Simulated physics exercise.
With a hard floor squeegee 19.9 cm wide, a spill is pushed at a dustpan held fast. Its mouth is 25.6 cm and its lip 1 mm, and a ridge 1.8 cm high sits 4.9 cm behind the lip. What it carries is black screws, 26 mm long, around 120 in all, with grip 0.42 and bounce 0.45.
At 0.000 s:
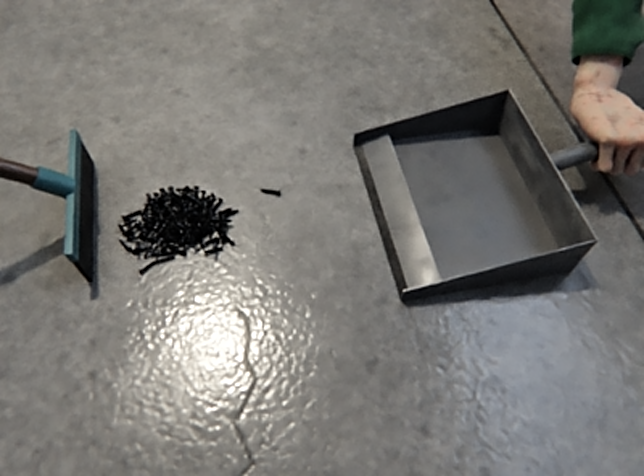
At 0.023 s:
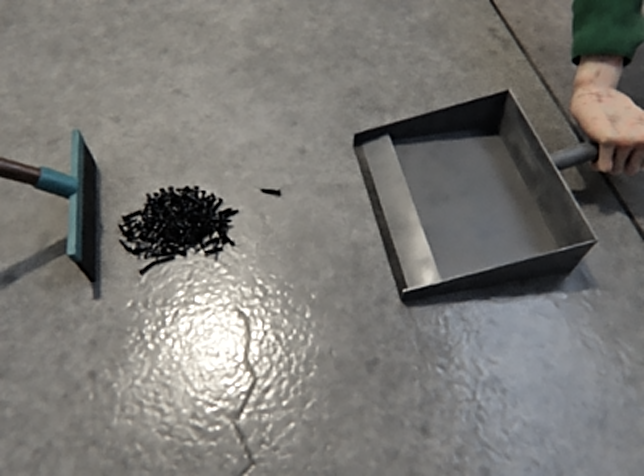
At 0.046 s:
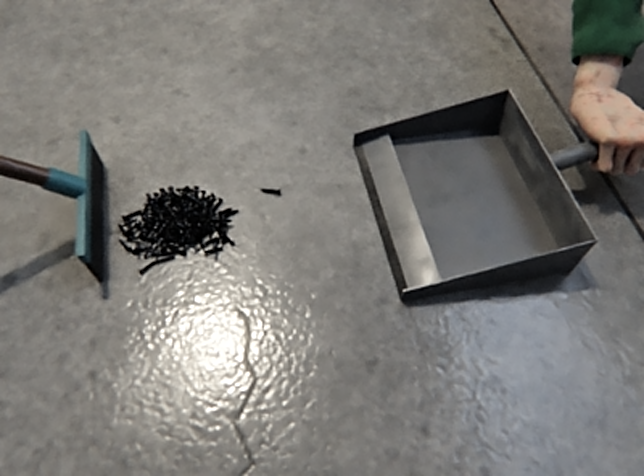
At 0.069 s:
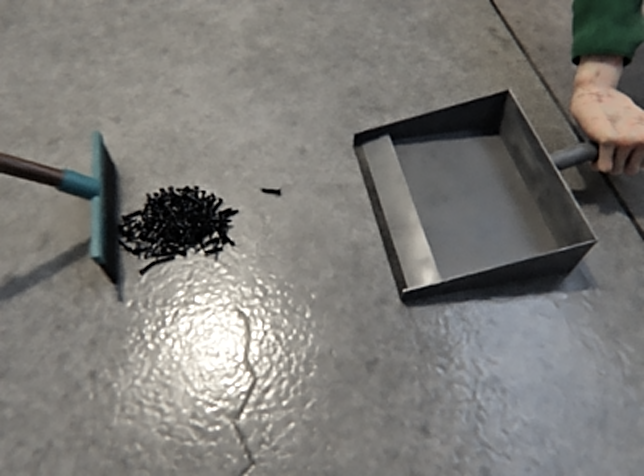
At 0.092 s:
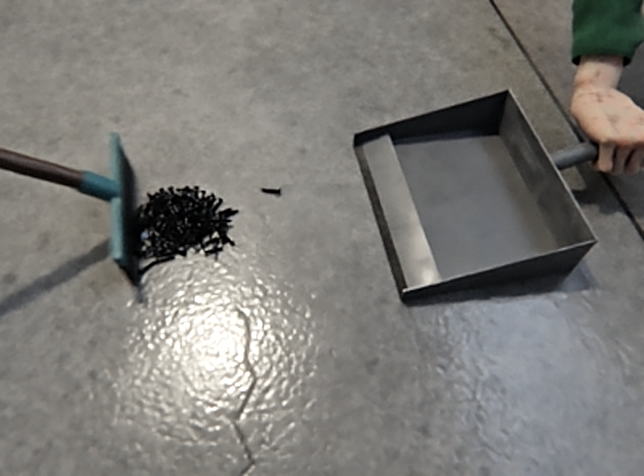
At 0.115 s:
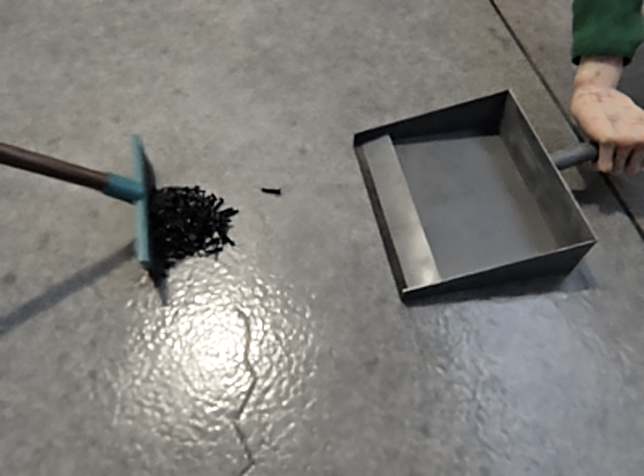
On a glossy grey floor marked by a thin crack and a dark seam, seen from above at an angle, the view stays fixed. A teal squeegee with a brown handle is at left beside a heap of small black screws, one lying apart, while a green-sleeved hand holds a grey dustpan at right. The squeegee slides rightward into the heap, pressing its near side inward, while hand and pan stay still.
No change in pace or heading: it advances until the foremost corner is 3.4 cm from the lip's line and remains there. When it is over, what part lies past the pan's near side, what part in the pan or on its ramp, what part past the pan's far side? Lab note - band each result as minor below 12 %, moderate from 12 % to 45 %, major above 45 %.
One by one: Past the pan's near side: A slim portion. In the pan or on its ramp: The chief portion. Past the pan's far side: A slim portion.
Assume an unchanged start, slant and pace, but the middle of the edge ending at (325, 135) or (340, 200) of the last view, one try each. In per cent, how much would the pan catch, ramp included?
About 35 % and 65 %.
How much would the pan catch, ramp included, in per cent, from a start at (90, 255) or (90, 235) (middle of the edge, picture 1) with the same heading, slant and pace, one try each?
First try about 55 per cent, second about 60 per cent.
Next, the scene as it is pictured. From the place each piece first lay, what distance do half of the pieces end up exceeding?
I'd say near 30 cm.
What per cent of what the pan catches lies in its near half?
About 60 percent of it.
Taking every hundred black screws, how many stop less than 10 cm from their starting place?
Roughly 0 in a hundred.
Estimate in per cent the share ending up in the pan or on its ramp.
Roughly 65 per cent.
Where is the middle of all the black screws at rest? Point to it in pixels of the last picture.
Centre at rest, approx.: (393, 223) px.
After 0.23 s, middle of the blade 15 cm from the lip; 0 % over the lip, far side 0 %, near side 0 %.
After 0.30 s, middle of the blade 7 cm from the lip; 0 % over the lip, far side 0 %, near side 0 %.
Then, at 0.52 s, middle of the blade 4 cm from the lip; 85 % over the lip, far side 0 %, near side 0 %.
By 1.6 s all is still; near side 0 %, pan 65 %, far side 5 %, in front of the lip or behind the blade 35 %.
